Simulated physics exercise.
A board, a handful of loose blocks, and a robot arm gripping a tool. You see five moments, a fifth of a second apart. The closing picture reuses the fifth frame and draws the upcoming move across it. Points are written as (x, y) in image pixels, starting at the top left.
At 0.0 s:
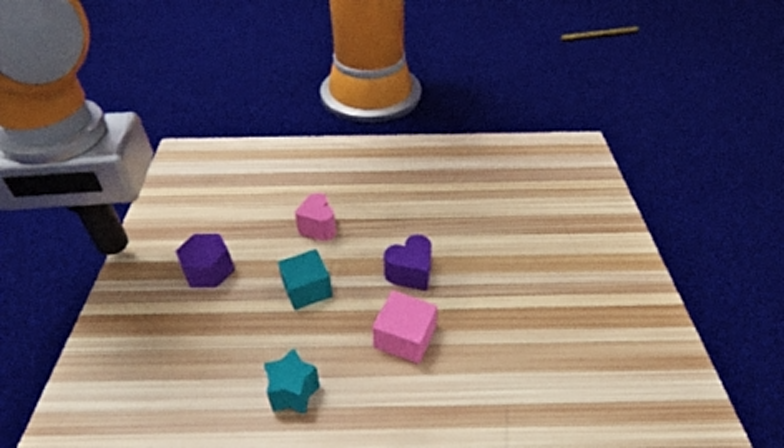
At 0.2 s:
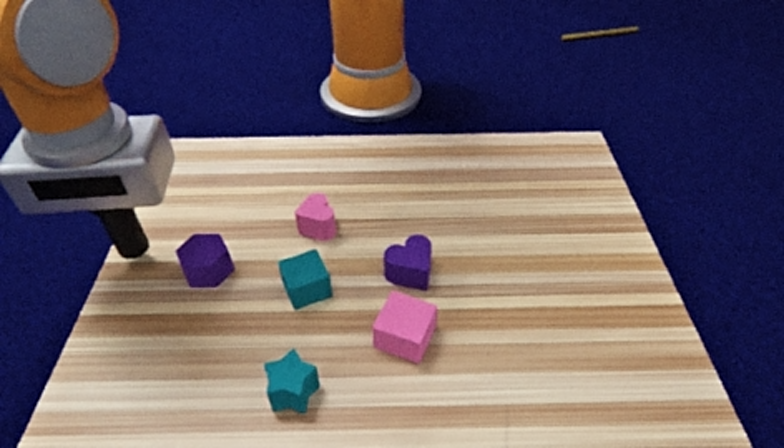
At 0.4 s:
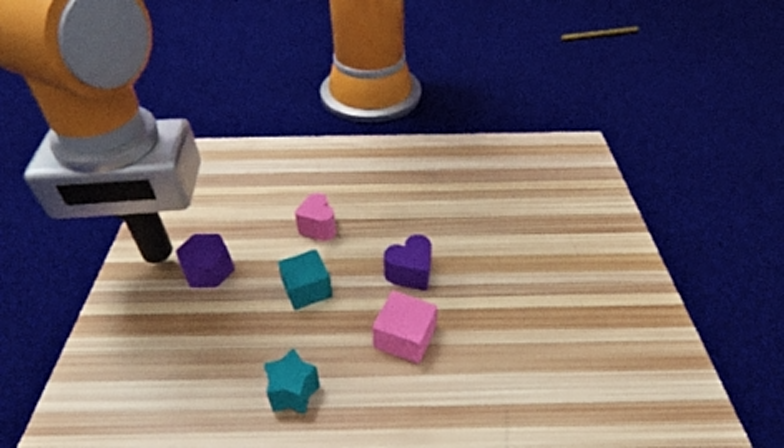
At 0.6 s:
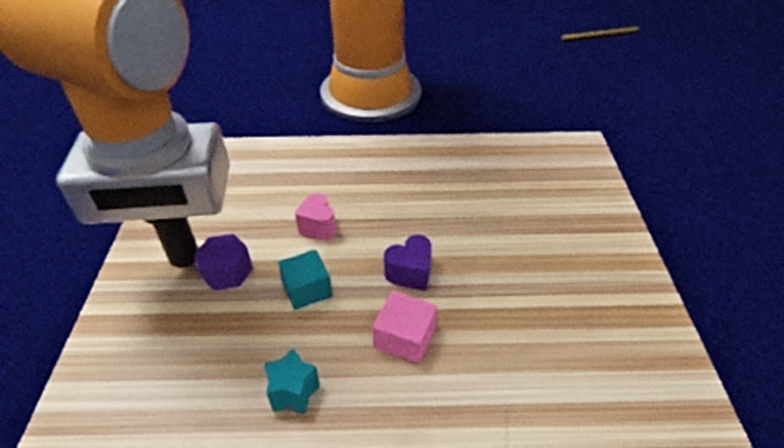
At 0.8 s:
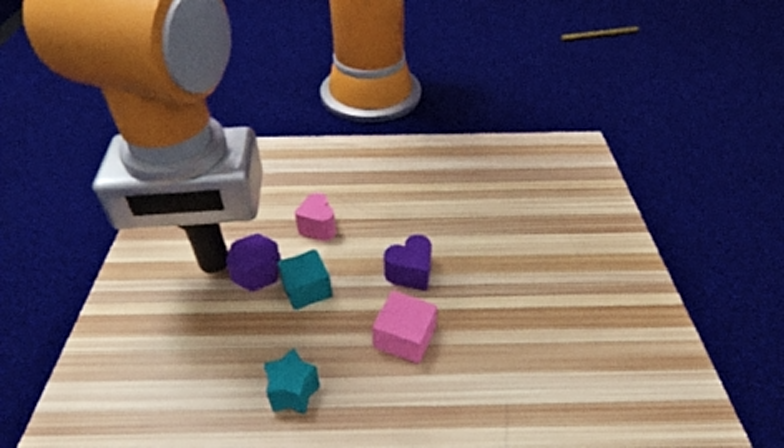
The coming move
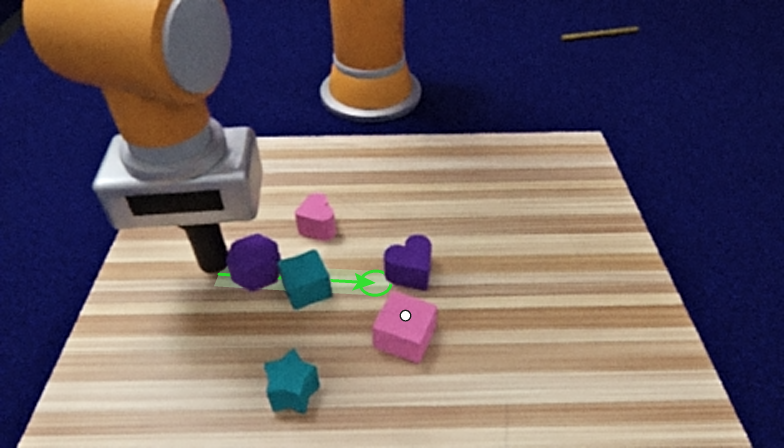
In the video, a robot arm holding a dark tool moves right over a wooden board scattered with pink, purple and turquoise blocks, then pushes the purple hexagon rightward, close to the turquoise four-sided block, while the other blocks stay still.
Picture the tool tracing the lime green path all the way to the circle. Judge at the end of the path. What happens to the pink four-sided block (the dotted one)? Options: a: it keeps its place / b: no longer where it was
The correct letter is b.
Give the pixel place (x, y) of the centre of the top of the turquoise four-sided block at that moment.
In the picture, it is at (394, 287).
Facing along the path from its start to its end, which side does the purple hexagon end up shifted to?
Gets pushed left.
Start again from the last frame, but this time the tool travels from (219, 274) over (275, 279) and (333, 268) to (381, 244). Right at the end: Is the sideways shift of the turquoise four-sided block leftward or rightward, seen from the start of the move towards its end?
Pushed right.
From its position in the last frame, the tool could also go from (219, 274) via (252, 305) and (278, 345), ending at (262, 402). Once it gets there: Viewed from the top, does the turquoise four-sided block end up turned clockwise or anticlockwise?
Short answer: Clockwise.
Drawn move, straight from (219, 274) to (376, 283); the dot is on the pink four-sided block.
What follows on the original path. One third of the way, tool at (269, 267); purple hexagon at (304, 244), turned 30° anticlockwise; turquoise four-sided block at (331, 270), turned 60° clockwise.
Two thirds of the way, tool at (322, 269); purple hexagon at (341, 234), turned 75° anticlockwise; turquoise four-sided block at (353, 275), turned 75° clockwise.
At the end, tool at (375, 272); purple hexagon at (345, 231), turned 85° anticlockwise; turquoise four-sided block at (394, 287), turned 75° clockwise; pink four-sided block at (416, 322), turned 30° clockwise; purple heart-shaped block at (416, 251).
